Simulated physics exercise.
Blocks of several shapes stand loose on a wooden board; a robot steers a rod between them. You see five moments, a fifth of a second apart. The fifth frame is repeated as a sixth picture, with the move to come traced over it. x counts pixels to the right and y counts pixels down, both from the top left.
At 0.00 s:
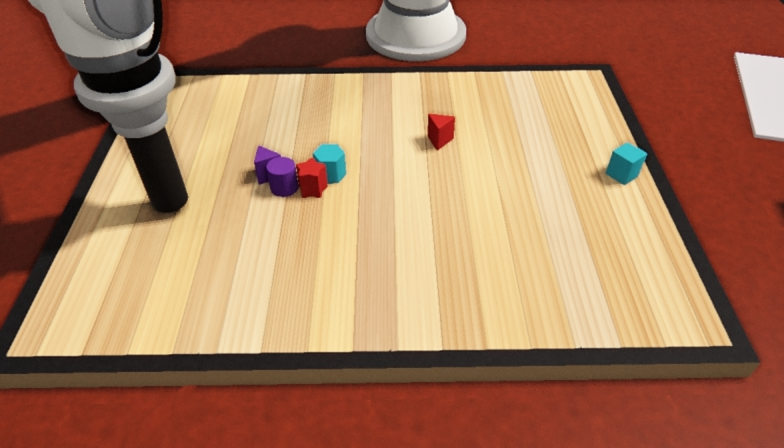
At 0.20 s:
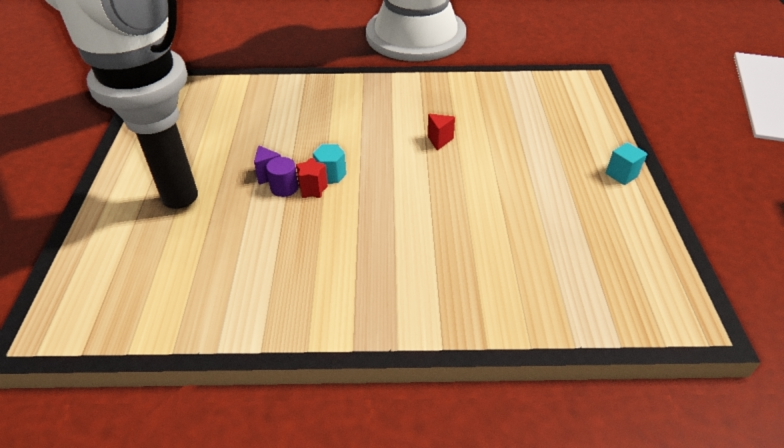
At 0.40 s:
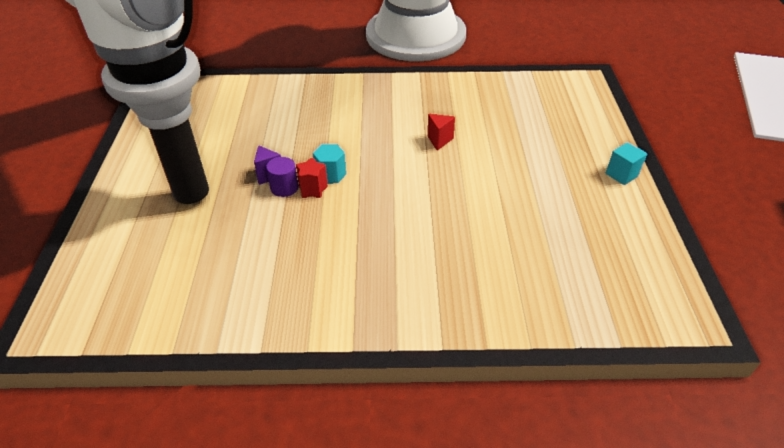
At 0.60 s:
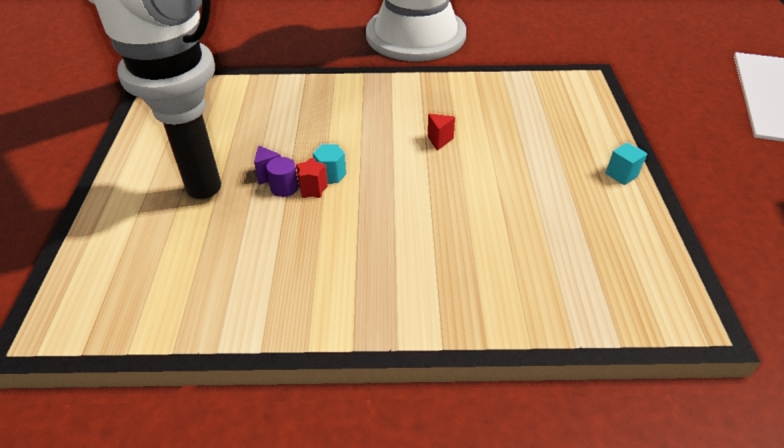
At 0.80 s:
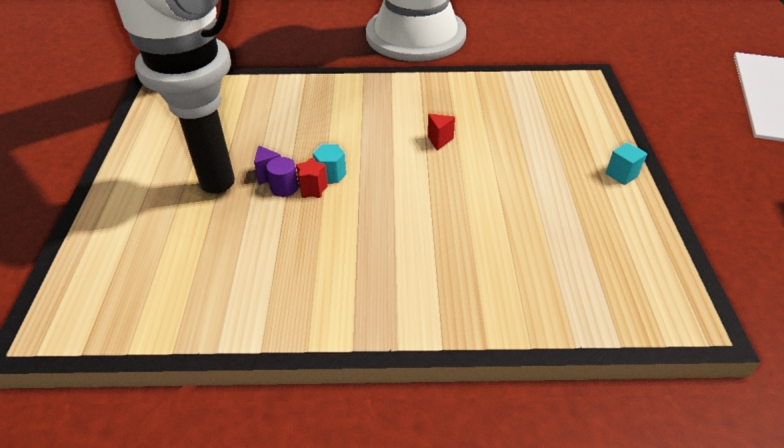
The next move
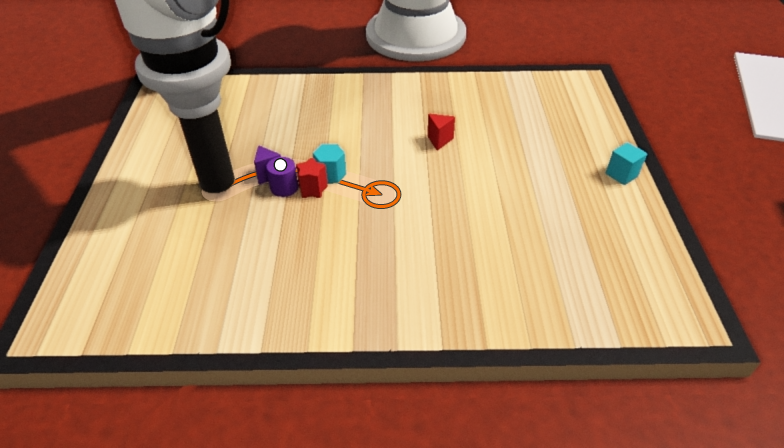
On a wooden board, a robot's black rod moves slightly right beside the still blocks.
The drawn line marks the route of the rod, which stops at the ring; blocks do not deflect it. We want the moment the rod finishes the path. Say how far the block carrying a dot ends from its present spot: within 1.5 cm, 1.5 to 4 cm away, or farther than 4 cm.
The block carrying a dot ends up very close, under 1.5 cm away.
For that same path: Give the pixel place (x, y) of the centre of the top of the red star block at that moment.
It will likely be found at (323, 177).
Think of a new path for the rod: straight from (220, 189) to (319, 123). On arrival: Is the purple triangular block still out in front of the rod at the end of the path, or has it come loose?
The rod moves past it.
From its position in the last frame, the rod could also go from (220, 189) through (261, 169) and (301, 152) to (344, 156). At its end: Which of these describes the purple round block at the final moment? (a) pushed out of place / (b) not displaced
b.
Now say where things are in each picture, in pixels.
The first frame shows tip of the rod at (170, 201), middles of tops, purple triangular block at (264, 153), purple round block at (280, 165), red star block at (310, 167), turquoise hexagon at (329, 152).
The second frame shows rod at (180, 197), nothing pushed.
The third frame shows rod at (191, 192), nothing pushed.
The fourth frame shows rod at (204, 187), nothing pushed.
The fifth frame shows rod at (218, 182), purple triangular block at (264, 153), purple round block at (280, 165), red star block at (310, 167), turquoise hexagon at (329, 152).
The line goes from (220, 189) via (274, 170) and (329, 178), ending at (381, 194); the dot is on the purple round block.
The first path, step by step. One third of the way, rod at (273, 163); purple triangular block at (297, 148).
Two thirds of the way, rod at (329, 171); purple triangular block at (341, 140), turned 45° anticlockwise; purple round block at (283, 168); red star block at (320, 175), turned 40° clockwise; turquoise hexagon at (361, 154), turned 60° clockwise.
At the end, rod at (381, 187); purple triangular block at (343, 141), turned 60° anticlockwise; purple round block at (283, 168); red star block at (323, 177), turned 65° clockwise; turquoise hexagon at (401, 155), turned 30° anticlockwise.
